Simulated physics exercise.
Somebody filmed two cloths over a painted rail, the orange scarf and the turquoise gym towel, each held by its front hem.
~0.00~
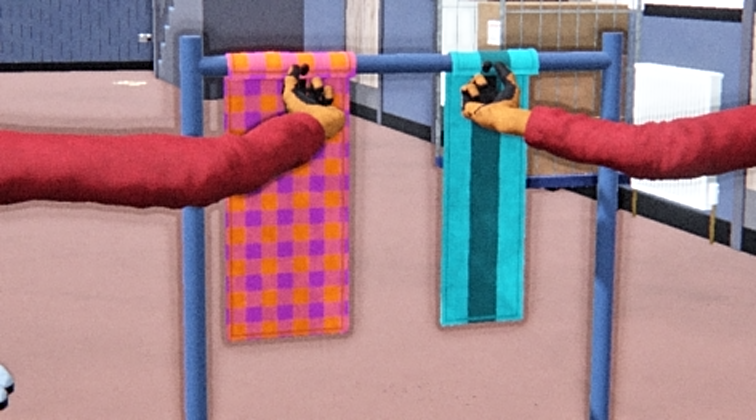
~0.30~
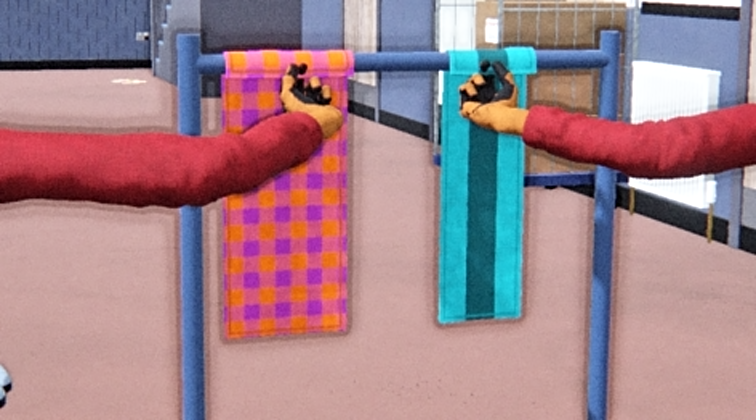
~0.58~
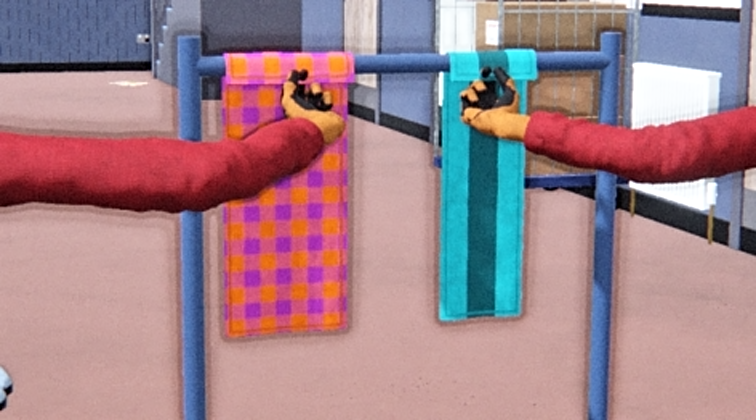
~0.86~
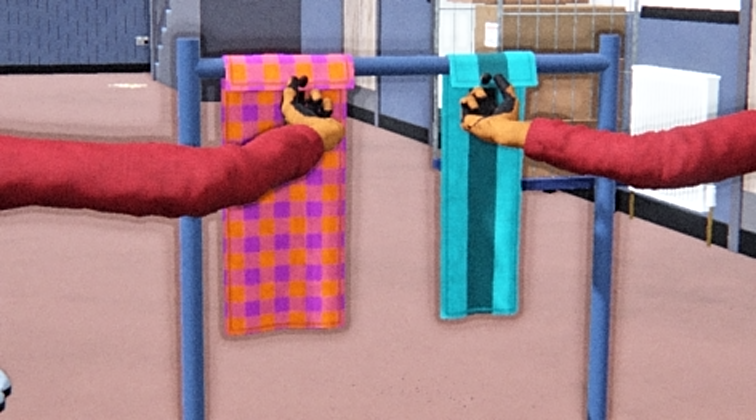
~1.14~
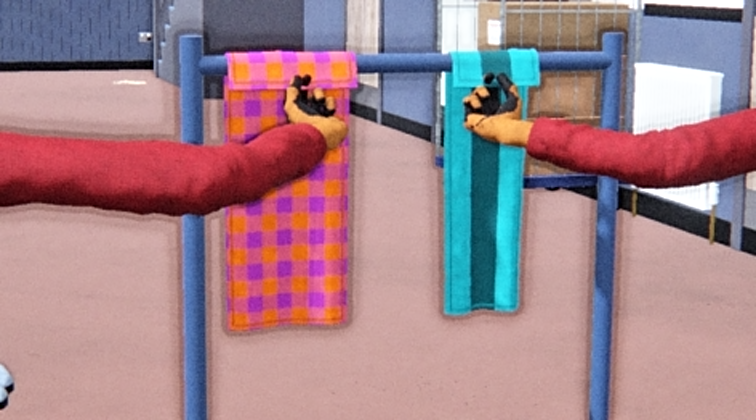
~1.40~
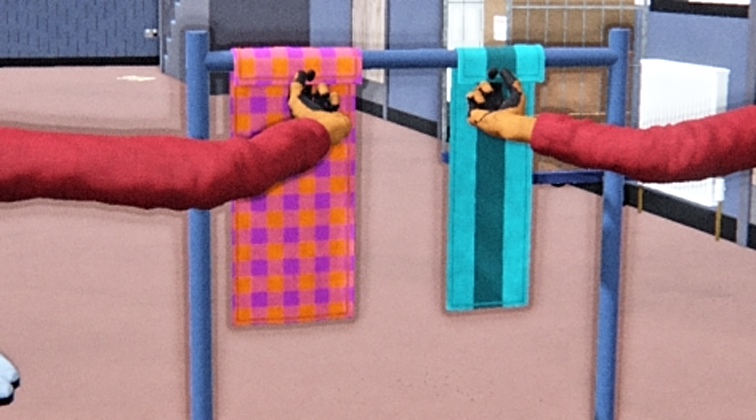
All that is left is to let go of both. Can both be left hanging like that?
The orange scarf slides off; the turquoise gym towel slips to the floor.
After 1.82 s, scarf clear of the rail and dropping near (293, 344); gym towel clear of the rail and dropping near (484, 391).
After 2.08 s, scarf in a heap on the floor; gym towel in a heap on the floor.
At rest, scarf in a heap on the floor; gym towel in a heap on the floor. The orange scarf slips to the floor and the turquoise gym towel is pulled off by its long side.
